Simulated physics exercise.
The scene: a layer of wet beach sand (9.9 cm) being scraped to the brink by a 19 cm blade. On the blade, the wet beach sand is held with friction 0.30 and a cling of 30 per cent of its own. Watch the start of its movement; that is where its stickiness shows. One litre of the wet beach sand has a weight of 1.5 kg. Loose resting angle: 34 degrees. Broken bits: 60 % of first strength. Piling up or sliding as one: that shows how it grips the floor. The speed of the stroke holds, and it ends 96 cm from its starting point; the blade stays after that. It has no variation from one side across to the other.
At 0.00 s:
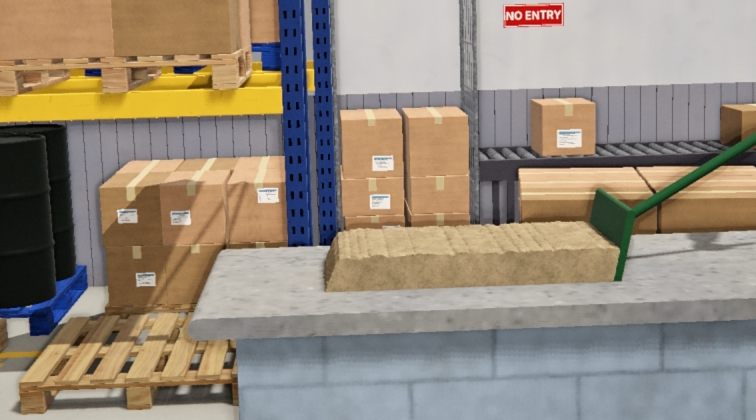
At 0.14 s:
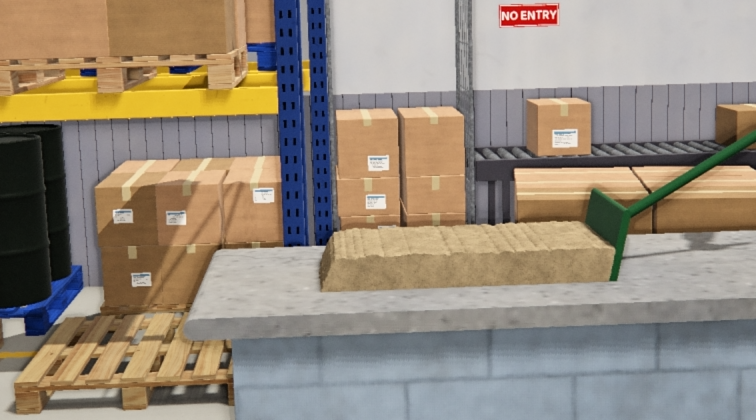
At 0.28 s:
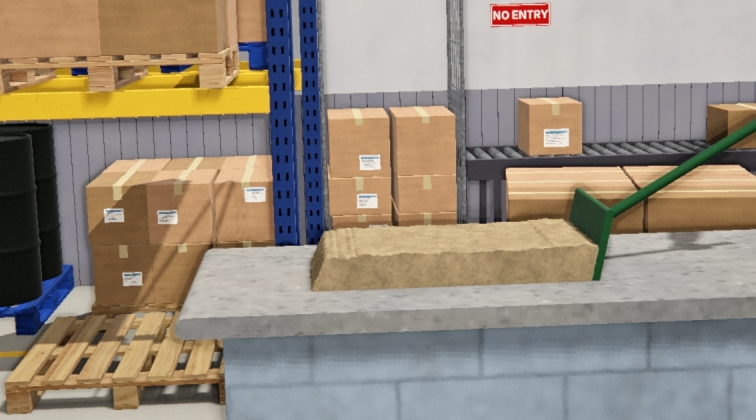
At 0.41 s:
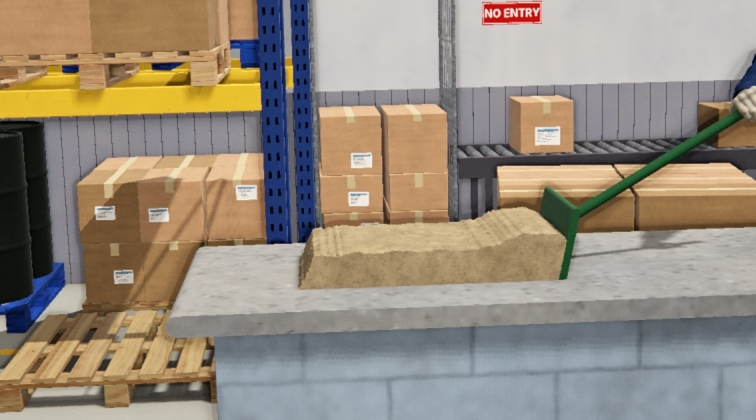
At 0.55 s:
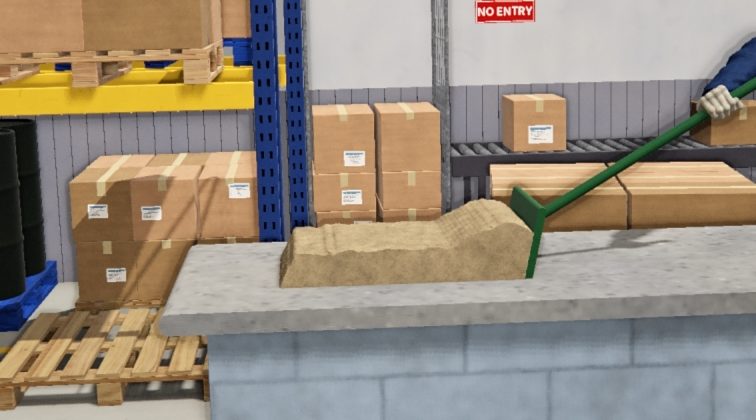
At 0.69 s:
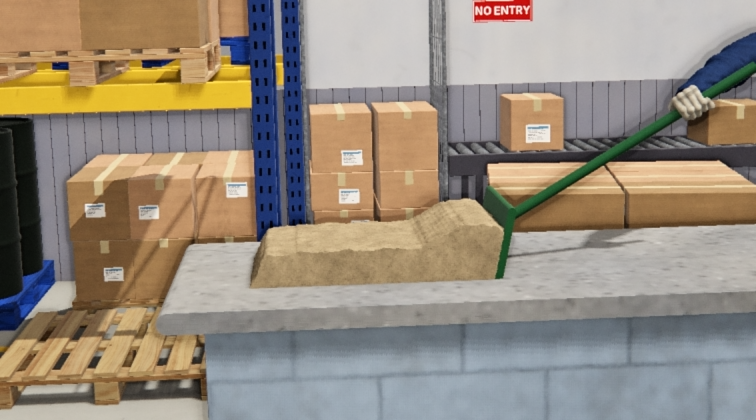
A gloved hand came into view on the right, gripping the handle of a green blade that pushed wet sand leftward across a gray slab, heaping it up against the blade.
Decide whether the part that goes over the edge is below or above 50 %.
Pretty sure it tops 50 %.
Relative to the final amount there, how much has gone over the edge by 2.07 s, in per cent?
It comes to around 80 percent.
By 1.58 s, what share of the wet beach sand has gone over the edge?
Near 12 %.
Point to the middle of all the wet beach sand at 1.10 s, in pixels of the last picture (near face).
Centre: Approx. (310, 265) px, near face.
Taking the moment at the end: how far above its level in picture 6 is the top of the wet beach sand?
Measured change: Some 0 cm.
By 1.10 s, 0 % has gone over the edge.
By 1.58 s, 13 % has gone over the edge.
By 2.07 s, 50 % has gone over the edge.
By 2.56 s, 58 % has gone over the edge.
By 3.53 s, at the end, 59 % has gone over the edge.
